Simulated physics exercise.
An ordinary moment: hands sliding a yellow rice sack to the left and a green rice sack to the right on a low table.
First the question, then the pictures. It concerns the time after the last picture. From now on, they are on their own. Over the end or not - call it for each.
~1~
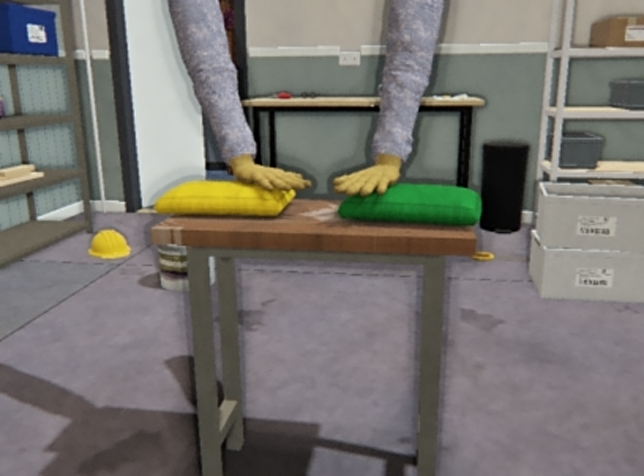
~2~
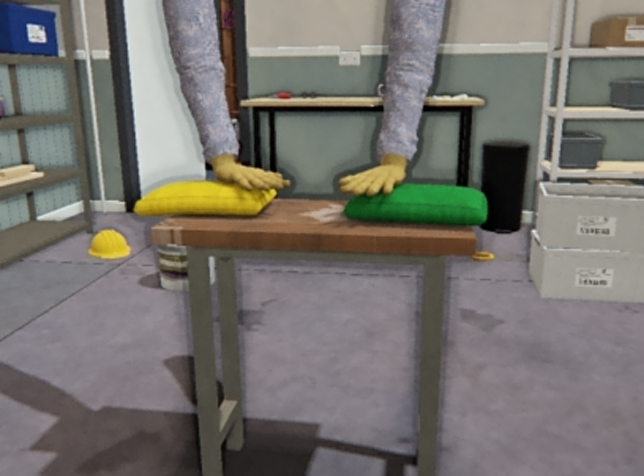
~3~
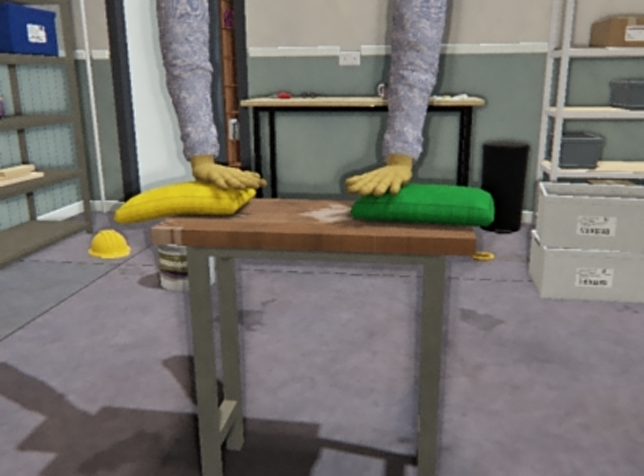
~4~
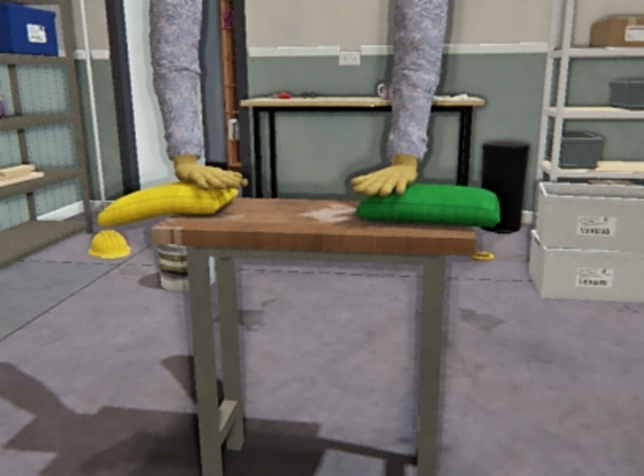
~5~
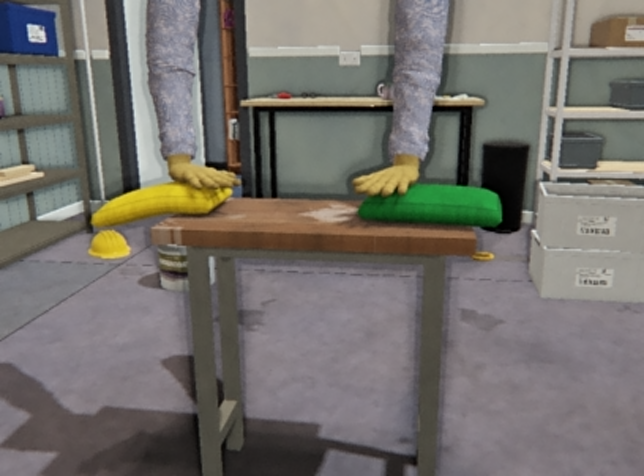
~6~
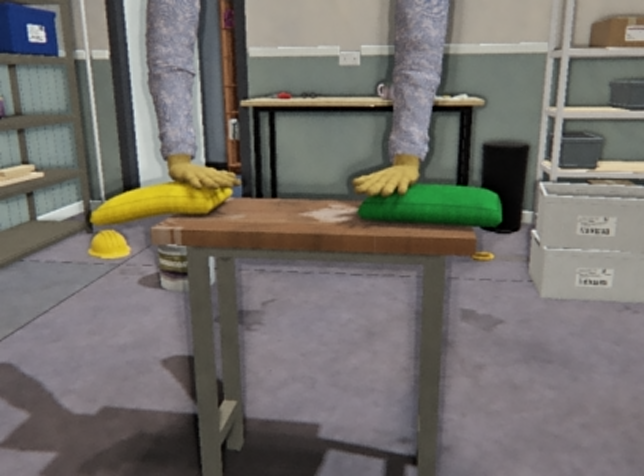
Call: Yellow rice sack - over; green rice sack - not over.
Then, 0.36 s after the last picture, yellow rice sack falling near (166, 269); green rice sack lying still.
Then, 0.64 s after the last picture, yellow rice sack on the floor near (175, 441); green rice sack lying still.
At rest, yellow rice sack on the floor near (162, 442); green rice sack lying still. The yellow rice sack slumps off the end and the green rice sack remains on top.
